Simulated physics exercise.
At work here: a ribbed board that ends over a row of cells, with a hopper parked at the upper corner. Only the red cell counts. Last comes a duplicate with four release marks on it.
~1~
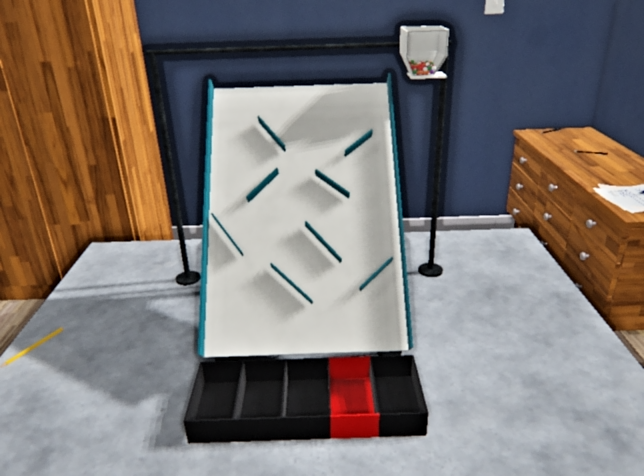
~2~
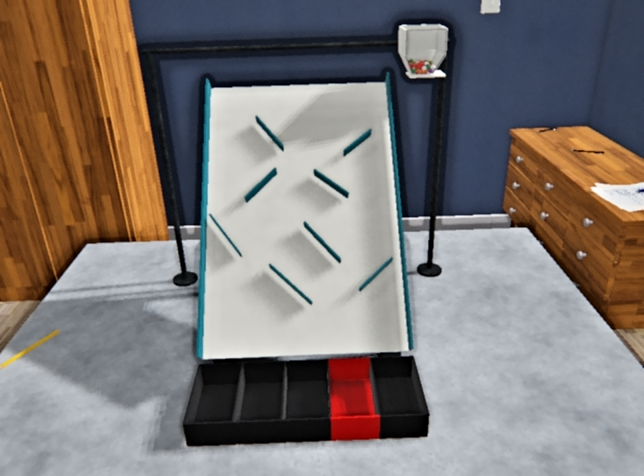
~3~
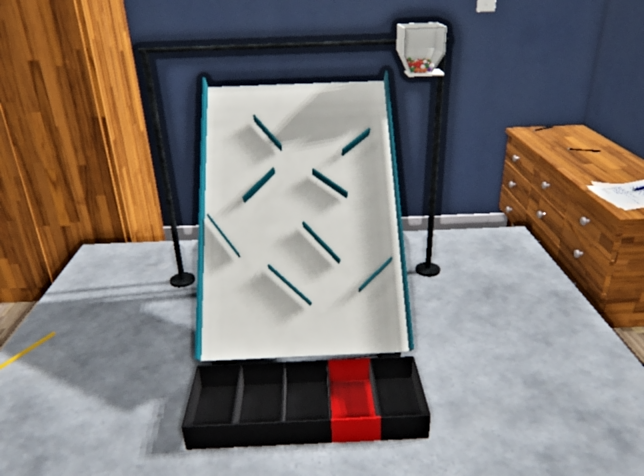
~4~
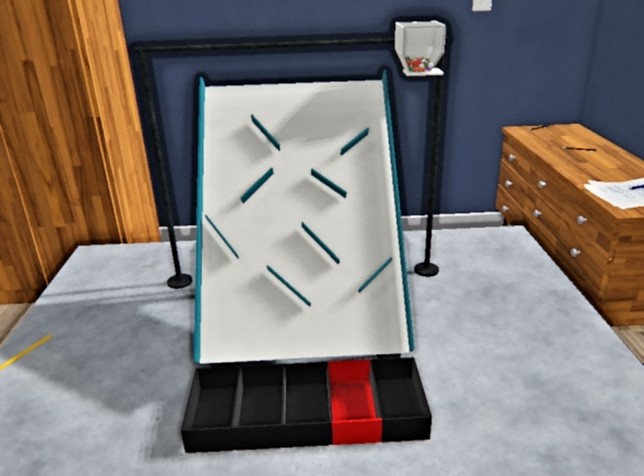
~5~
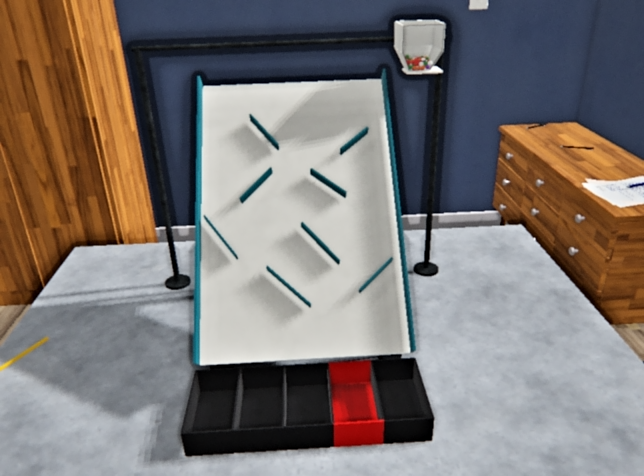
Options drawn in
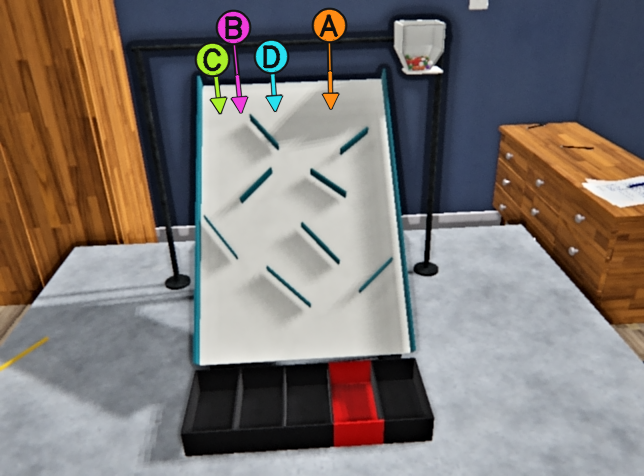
A white ribbed board stands above a row of cells, one red, as the view drifts slightly.
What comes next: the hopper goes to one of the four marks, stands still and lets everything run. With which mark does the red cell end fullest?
Mark D does it best.
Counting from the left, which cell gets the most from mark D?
It is the fourth one.
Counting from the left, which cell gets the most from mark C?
It is the third one.
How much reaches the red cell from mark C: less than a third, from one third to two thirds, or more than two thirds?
Less than a third.
On the marked copy, mark A meets the board at (330, 103); mark B meets the board at (240, 107); mark C meets the board at (219, 107); mark D meets the board at (274, 105).
With A, a small part in the red cell, most in other cells, a small part outside the box.
With B, a small part in the red cell, most in other cells, a small part outside the box.
With C, a small part in the red cell, most in other cells, a small part outside the box.
With D, about half in the red cell, about a third in other cells, a small part outside the box.
